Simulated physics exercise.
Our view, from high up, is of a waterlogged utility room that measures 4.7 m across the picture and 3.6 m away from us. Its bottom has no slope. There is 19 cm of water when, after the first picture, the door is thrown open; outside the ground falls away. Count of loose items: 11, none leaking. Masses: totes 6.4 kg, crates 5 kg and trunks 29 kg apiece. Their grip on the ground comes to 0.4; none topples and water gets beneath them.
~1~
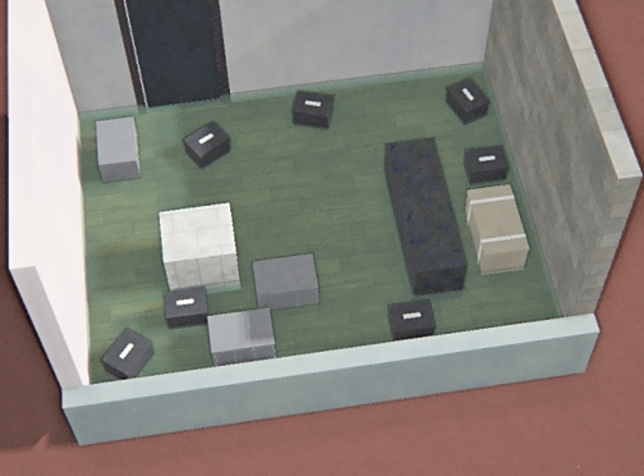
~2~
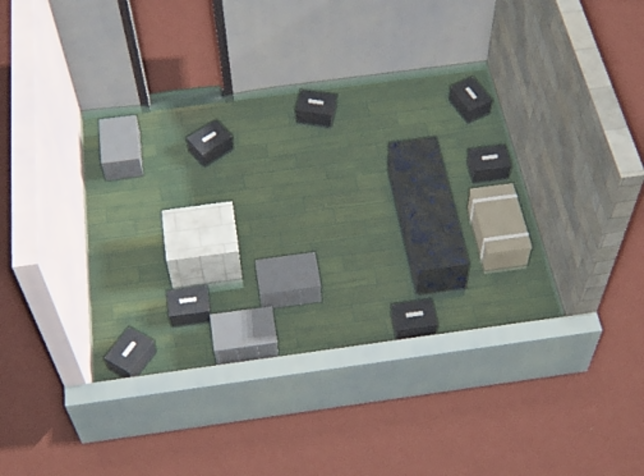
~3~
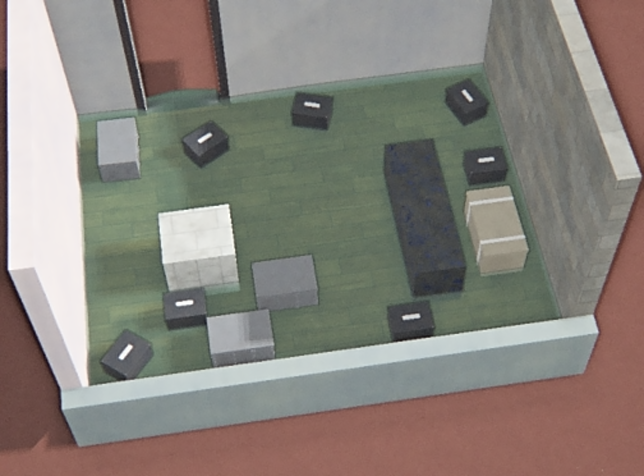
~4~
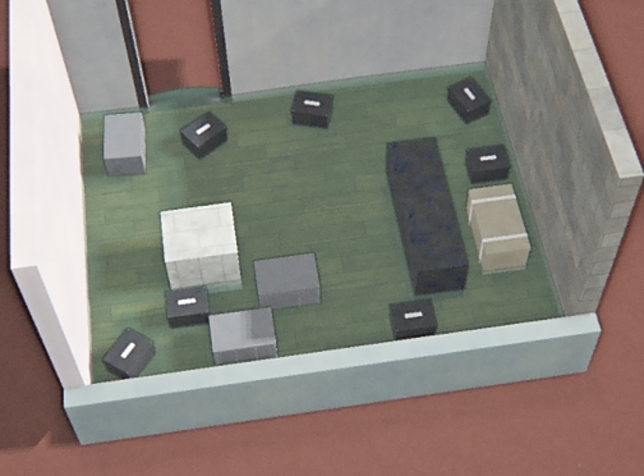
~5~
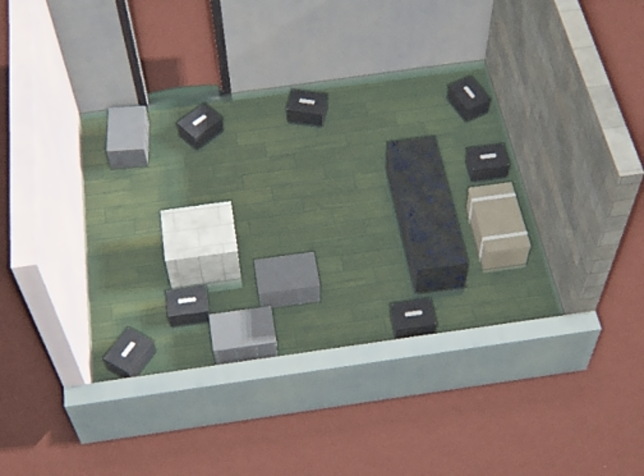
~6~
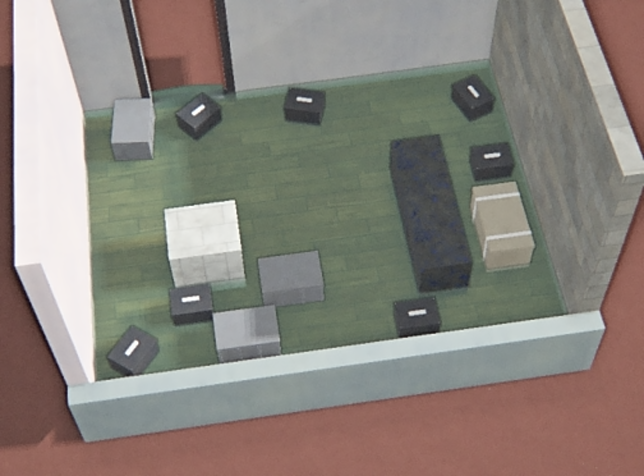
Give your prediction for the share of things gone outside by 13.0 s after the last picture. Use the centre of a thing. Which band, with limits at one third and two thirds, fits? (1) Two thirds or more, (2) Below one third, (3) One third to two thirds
Below one third (2).
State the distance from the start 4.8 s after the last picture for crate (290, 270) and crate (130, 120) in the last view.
In order: 30 cm, then gone out.
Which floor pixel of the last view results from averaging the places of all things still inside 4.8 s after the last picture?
Roughly at (327, 259).
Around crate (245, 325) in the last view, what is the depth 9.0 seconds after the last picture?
13 cm.
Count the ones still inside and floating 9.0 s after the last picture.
Of them, 8.
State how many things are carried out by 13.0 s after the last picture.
Count: 3.
Then, 1.0 s after the last picture 1 of 11 are out; 10 afloat.
Then, 4.8 s after the last picture 3 of 11 are out; 8 afloat.
Then, 9.0 s after the last picture 3 of 11 are out; 8 afloat.
Then, 13.0 s after the last picture 3 of 11 are out; 8 afloat.
